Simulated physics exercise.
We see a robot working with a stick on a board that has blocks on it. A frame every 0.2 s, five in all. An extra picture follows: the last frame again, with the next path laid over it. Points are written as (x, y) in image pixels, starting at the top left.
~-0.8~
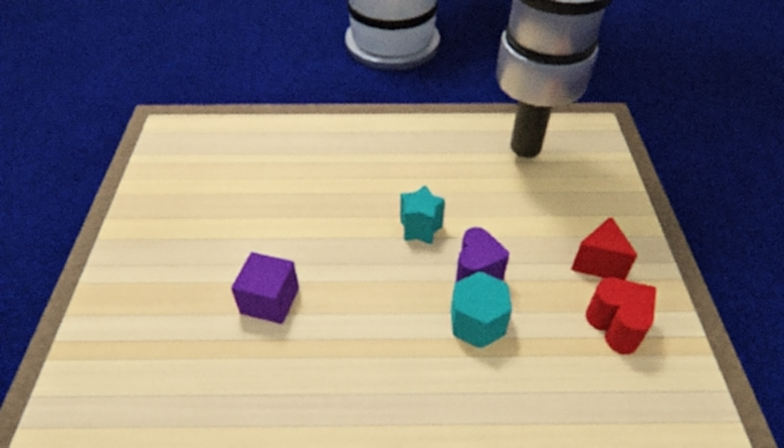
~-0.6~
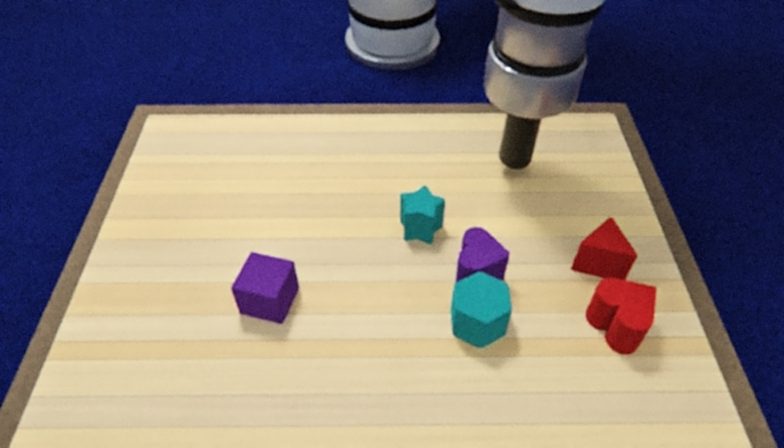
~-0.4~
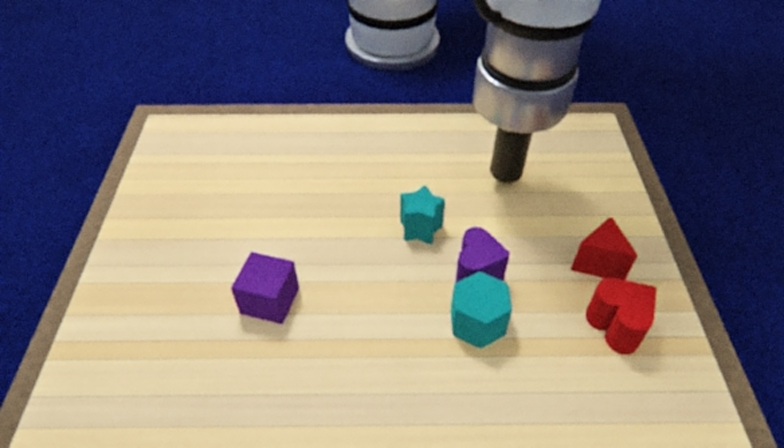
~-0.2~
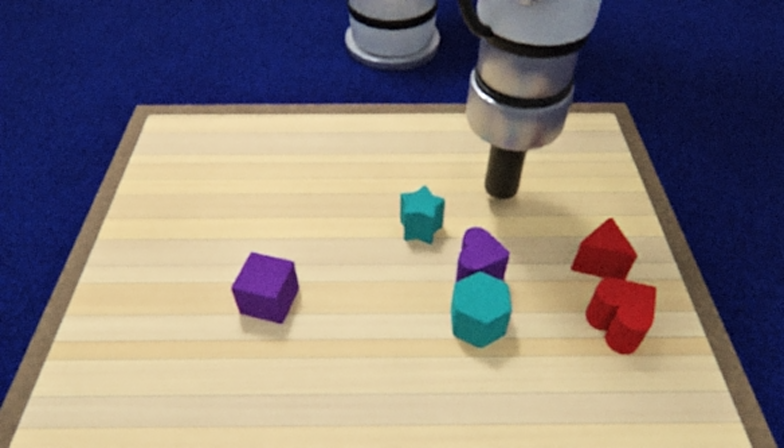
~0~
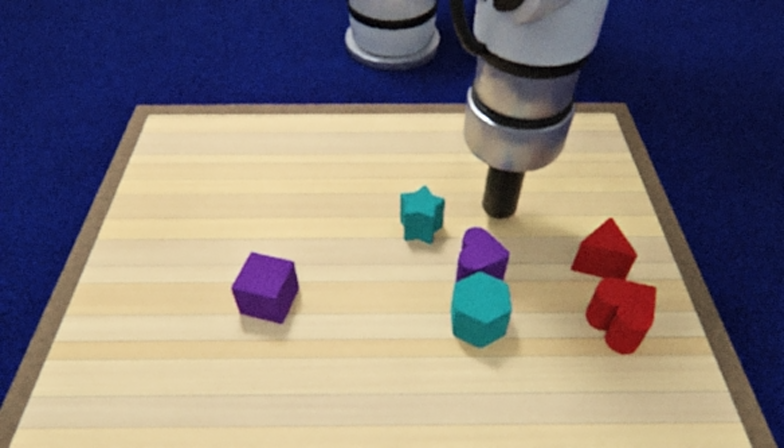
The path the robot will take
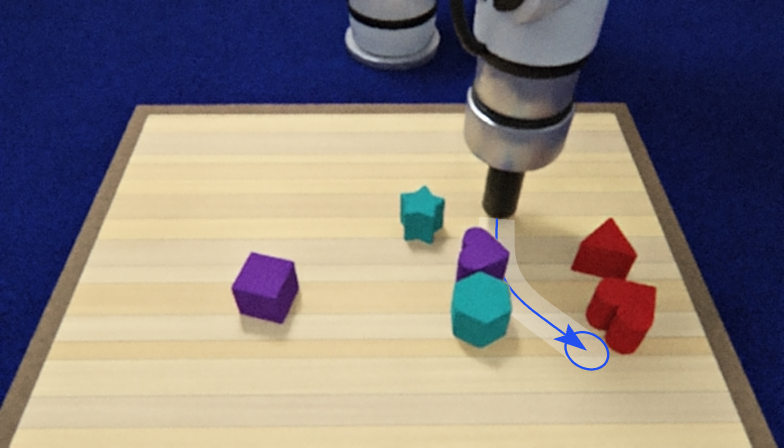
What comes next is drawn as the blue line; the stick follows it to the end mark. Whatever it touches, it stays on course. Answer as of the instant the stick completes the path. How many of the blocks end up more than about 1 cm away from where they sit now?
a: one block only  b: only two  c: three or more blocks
Choice a: One block only.
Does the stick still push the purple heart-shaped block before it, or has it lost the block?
As far as I can tell, the purple heart-shaped block has dropped away to the side or behind.
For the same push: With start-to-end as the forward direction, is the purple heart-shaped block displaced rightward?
Yes, that is what happens.
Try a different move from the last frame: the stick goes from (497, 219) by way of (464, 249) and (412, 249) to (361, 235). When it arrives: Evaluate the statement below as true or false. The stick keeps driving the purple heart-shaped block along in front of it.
False.
Path on the board, from (497, 219) over (498, 263) and (531, 309) to (587, 350).
The first path, step by step. One third of the way, stick (501, 253); purple heart-shaped block (474, 255); turquoise six-sided block (482, 300).
Two thirds of the way, stick (536, 300); purple heart-shaped block (471, 258), turned 15° clockwise; turquoise six-sided block (482, 301).
At the end, stick (592, 341); purple heart-shaped block (471, 258), turned 15° clockwise; turquoise six-sided block (482, 301); red heart-shaped block in place.
